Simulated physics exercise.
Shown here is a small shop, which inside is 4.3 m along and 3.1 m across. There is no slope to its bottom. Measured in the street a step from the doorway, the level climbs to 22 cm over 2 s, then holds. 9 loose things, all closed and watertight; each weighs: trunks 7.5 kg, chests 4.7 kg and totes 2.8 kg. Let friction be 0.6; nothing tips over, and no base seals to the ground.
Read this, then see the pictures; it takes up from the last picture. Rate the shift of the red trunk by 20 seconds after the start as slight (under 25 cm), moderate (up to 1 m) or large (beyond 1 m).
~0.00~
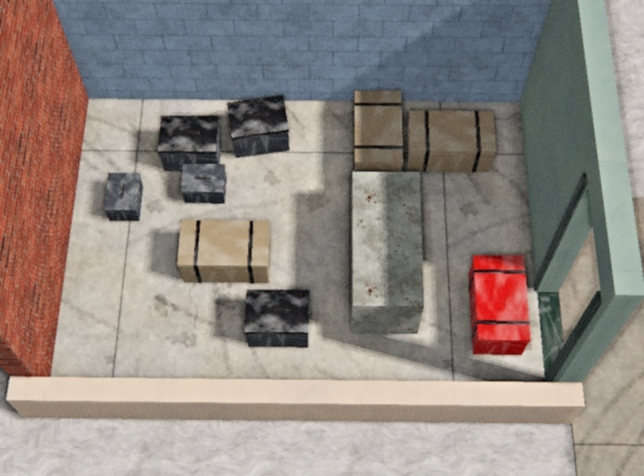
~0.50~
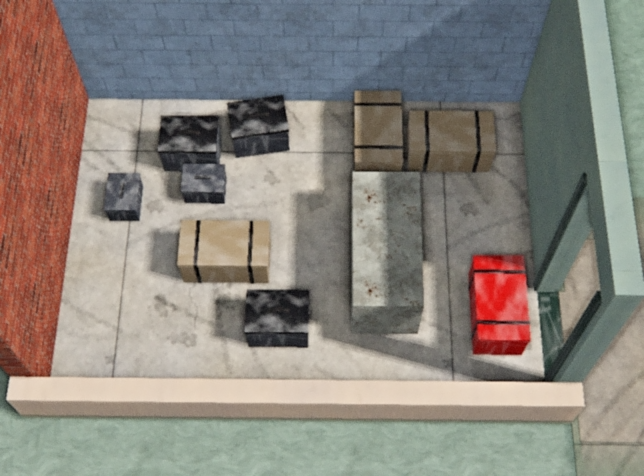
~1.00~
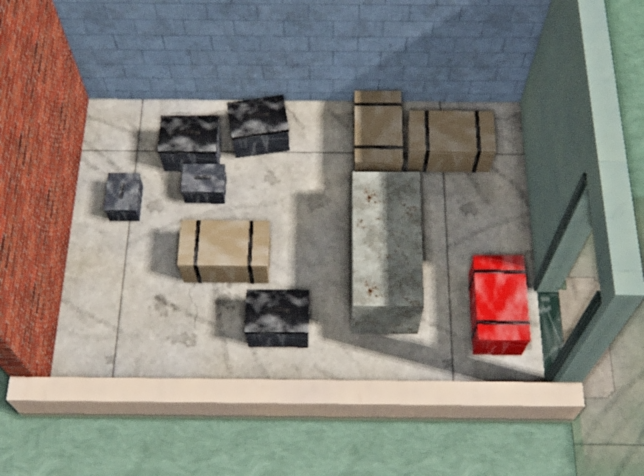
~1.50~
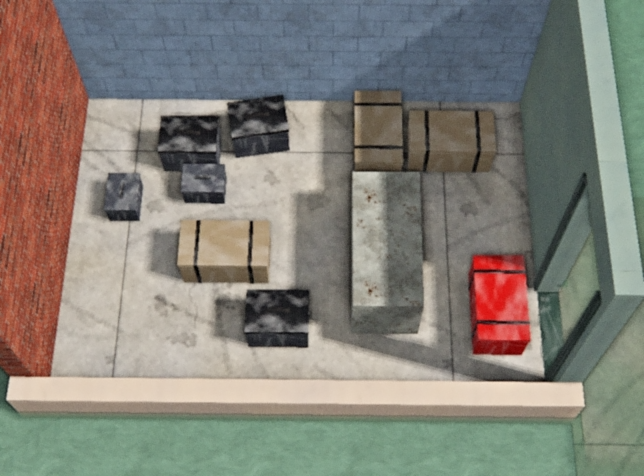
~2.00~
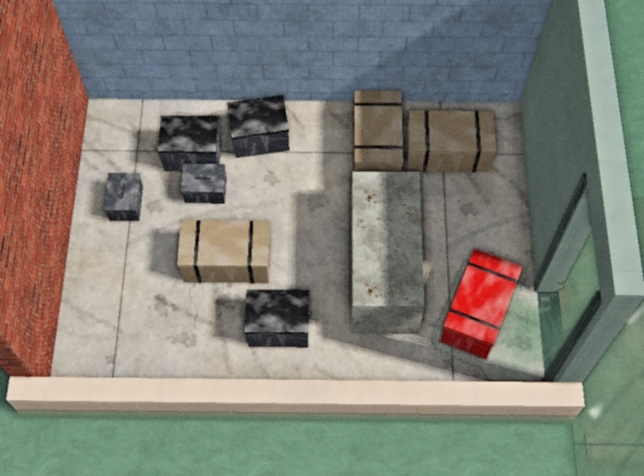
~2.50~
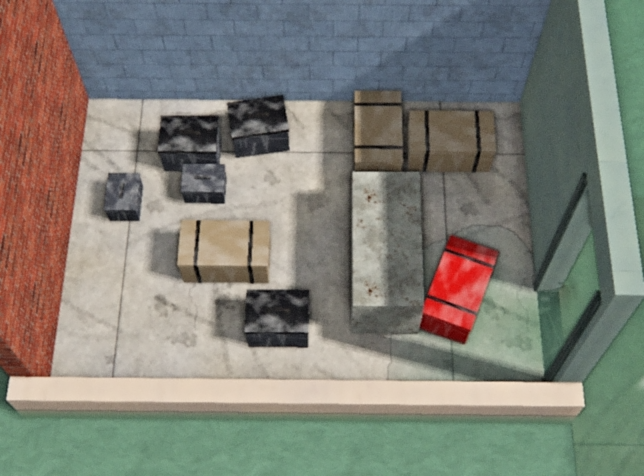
Large.
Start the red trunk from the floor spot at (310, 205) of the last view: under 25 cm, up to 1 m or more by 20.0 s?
I'd say it goes a long distance.
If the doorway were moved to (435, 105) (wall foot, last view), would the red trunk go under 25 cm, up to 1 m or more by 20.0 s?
Then the red trunk would have shifted modestly.
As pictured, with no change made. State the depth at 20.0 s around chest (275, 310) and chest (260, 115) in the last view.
Depth approx. 12 cm / 17 cm.
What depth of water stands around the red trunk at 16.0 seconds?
Depth: About 10 cm.
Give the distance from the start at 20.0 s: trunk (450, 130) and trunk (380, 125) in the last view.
One is off by 50 cm, the other by 150 cm, in the order asked.
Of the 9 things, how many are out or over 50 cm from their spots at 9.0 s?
I get 3.
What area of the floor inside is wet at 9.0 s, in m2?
Somewhere about 13 m2, give or take.
After 4.0 s the red trunk is near (474, 183), 1.1 m from its start, aground; 0 afloat.
After 9.0 s the red trunk is near (349, 139), 2.1 m from its start, afloat; 9 afloat.
After 16.0 s the red trunk is near (385, 118), 2.0 m from its start, afloat; 9 afloat.
After 20.0 s the red trunk is near (380, 112), 2.1 m from its start, afloat; 9 afloat.
